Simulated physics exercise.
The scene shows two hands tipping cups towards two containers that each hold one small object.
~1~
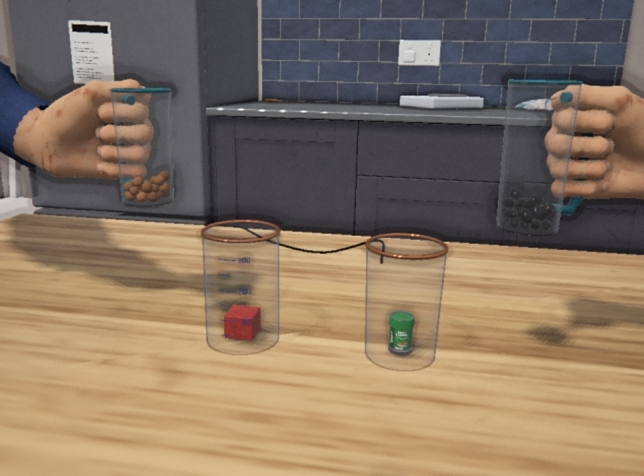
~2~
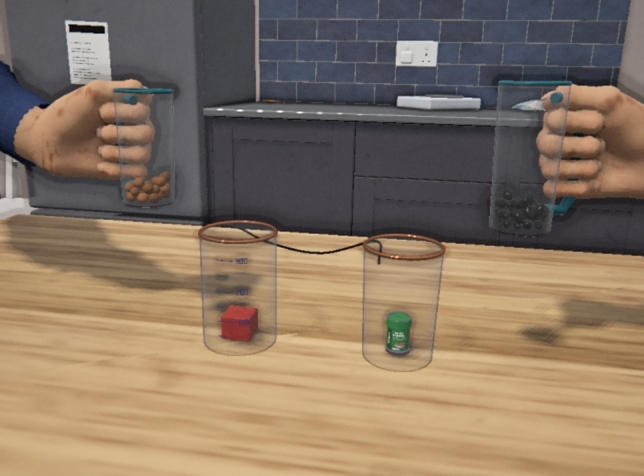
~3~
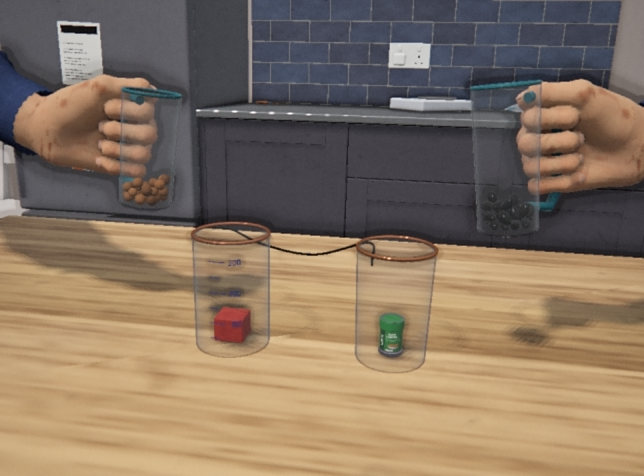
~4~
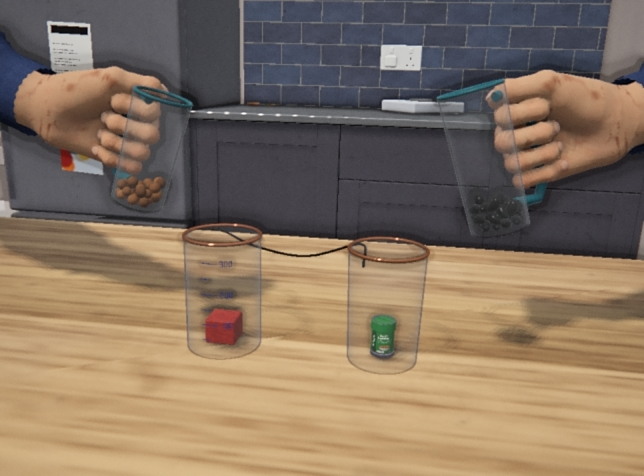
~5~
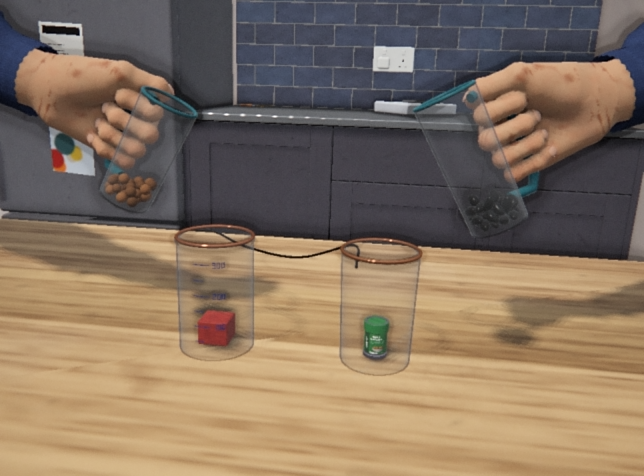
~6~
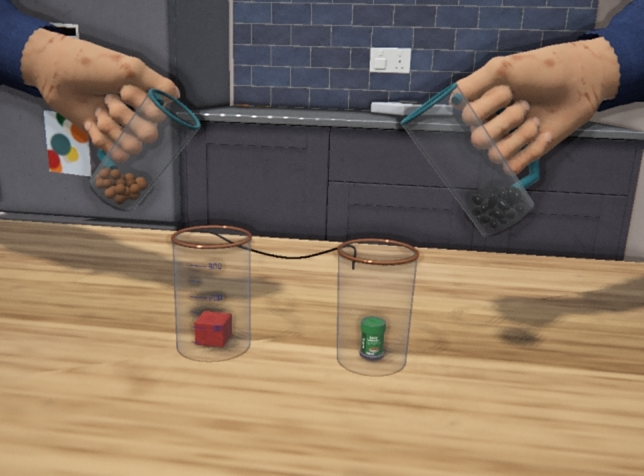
In a kitchen, two hands held clear cups of brown balls and black beans above two glass containers joined by a dark cord, then gradually tilted both cups inward toward each other.
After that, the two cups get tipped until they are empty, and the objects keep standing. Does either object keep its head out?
In order: Left: Never drops from view, right: Never drops from view.
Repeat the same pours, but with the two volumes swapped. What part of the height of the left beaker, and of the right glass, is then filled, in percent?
Levels - left near 25, right near 15.
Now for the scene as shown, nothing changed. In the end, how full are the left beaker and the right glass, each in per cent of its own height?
Left 15 %, right 25 %.
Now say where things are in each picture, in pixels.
The first picture shows small block in the left beaker near (243, 322), a quarter of its height or less; left cup near (145, 147), a quarter full of cereal balls; small tin in the right glass near (401, 333), reaching about a third of the way up; right cup near (535, 157), a quarter full of black beans.
The second picture shows left cup near (146, 148), upright; right cup near (527, 158), upright.
The third picture shows left cup near (149, 149), tipped 7°; right cup near (507, 159), tipped 7°.
The fourth picture shows left cup near (150, 151), tipped 18°; right cup near (485, 161), tipped 18°.
The fifth picture shows left cup near (147, 152), tipped 28°; right cup near (472, 162), tipped 28°.
The sixth picture shows small block in the left beaker near (214, 329); left cup near (143, 153), tipped 39°; small tin in the right glass near (373, 338); right cup near (469, 163), tipped 39°.
Then, 0.37 s on from there, left beaker empty, all of its cupful still in the cup; right glass empty, all of its cupful still in the cup.
Then, 0.76 s on from there, left beaker empty, all of its cupful still in the cup; right glass empty, all of its cupful still in the cup.
Then, 1.23 s on from there, left beaker nearly empty, none of its cupful still in the cup; right glass nearly empty, none of its cupful still in the cup.
In the end, left beaker nearly empty (surface near (214, 324)), nothing beside it; right glass a quarter full (surface near (373, 330)), nothing beside it; the left thing is still showing; the right thing is still showing.
